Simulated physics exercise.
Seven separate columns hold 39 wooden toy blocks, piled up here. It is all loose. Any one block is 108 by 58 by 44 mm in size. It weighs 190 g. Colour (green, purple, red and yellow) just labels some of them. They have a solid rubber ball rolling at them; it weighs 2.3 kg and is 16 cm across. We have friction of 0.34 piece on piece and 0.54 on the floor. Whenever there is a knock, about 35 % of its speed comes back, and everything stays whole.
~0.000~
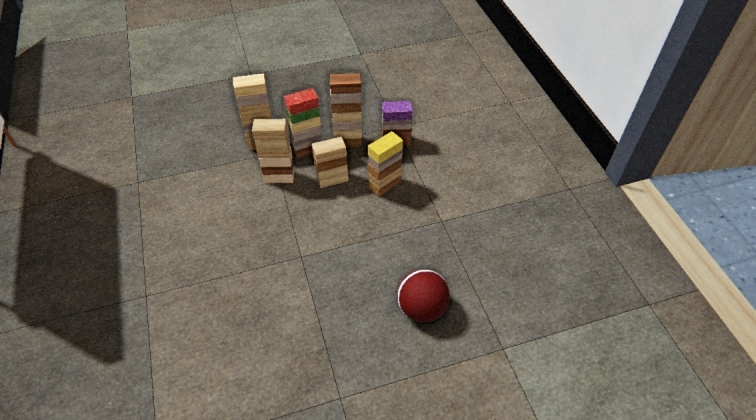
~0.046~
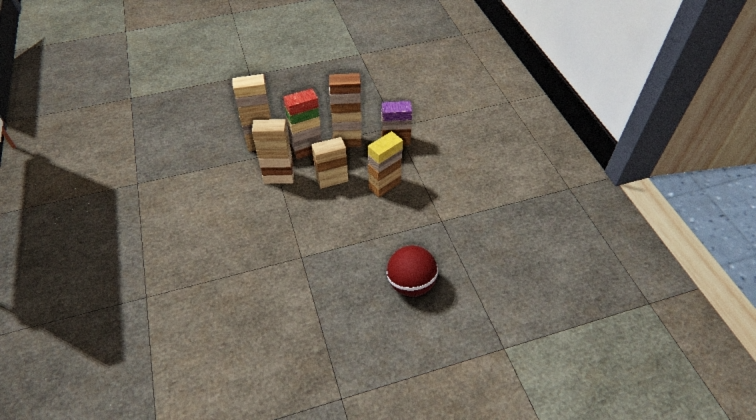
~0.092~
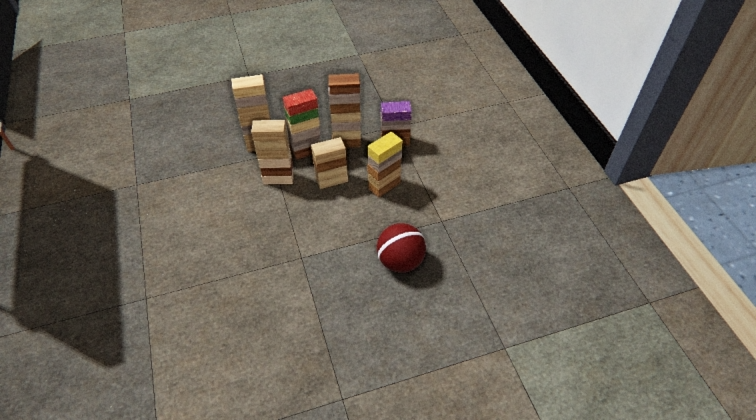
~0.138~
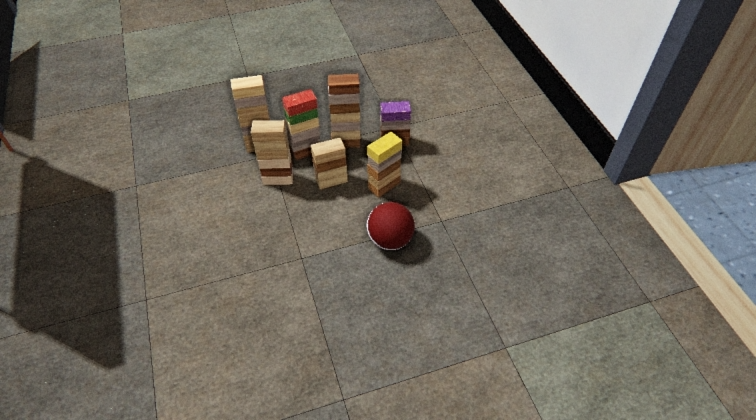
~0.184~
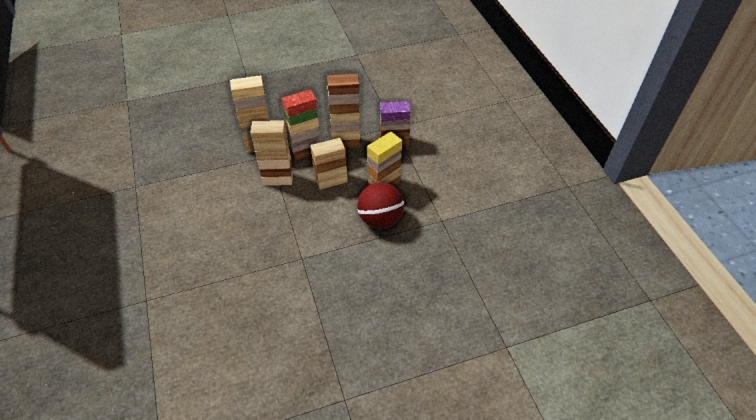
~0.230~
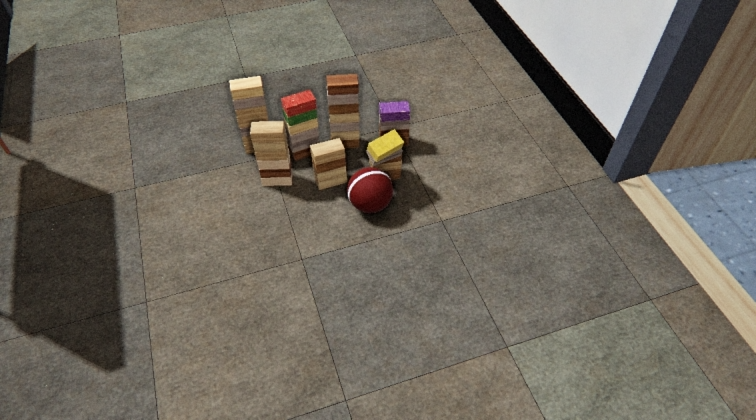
To begin with, a red ball with a white stripe rolls across a tiled floor toward several short stacks of wooden blocks. It moves up and slightly left, closing in on the yellow-topped stack at the front. The ball then knocks into that stack, and its blocks shift and tilt while the other stacks stay upright.
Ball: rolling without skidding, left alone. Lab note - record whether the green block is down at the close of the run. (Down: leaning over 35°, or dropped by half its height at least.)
Result: Not down.
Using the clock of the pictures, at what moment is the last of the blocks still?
At roughly 2.5 s.
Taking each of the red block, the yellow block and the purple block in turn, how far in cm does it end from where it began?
Red 2, yellow 20, purple 14.
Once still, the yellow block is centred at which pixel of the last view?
It comes to rest around (404, 167) in the last view.
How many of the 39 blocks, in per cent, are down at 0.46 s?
At that instant, 20 percent.
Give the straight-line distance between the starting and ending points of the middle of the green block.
It ends some 3 cm from where it began.
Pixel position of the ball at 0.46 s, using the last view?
Roughly (338, 146).
After 0.32 s, ball still moving; 2 of the 39 blocks down; green block unmoved; yellow block on its side.
After 0.46 s, ball still moving; 8 of the 39 blocks down; green block 5 mm from its place; yellow block upside down.
After 0.66 s, ball still moving; 12 of the 39 blocks down; green block 18 mm from its place; yellow block on its side.
After 1.38 s, ball at rest; 14 of the 39 blocks down; green block 25 mm from its place; yellow block on its side.
In the end (2.6 s), ball at rest; 16 of the 39 blocks down; green block 25 mm from its place; yellow block on its side; purple block 35° from how it stood, 8 cm lower. From the last view, middles, green block near (294, 111), yellow block near (404, 167).
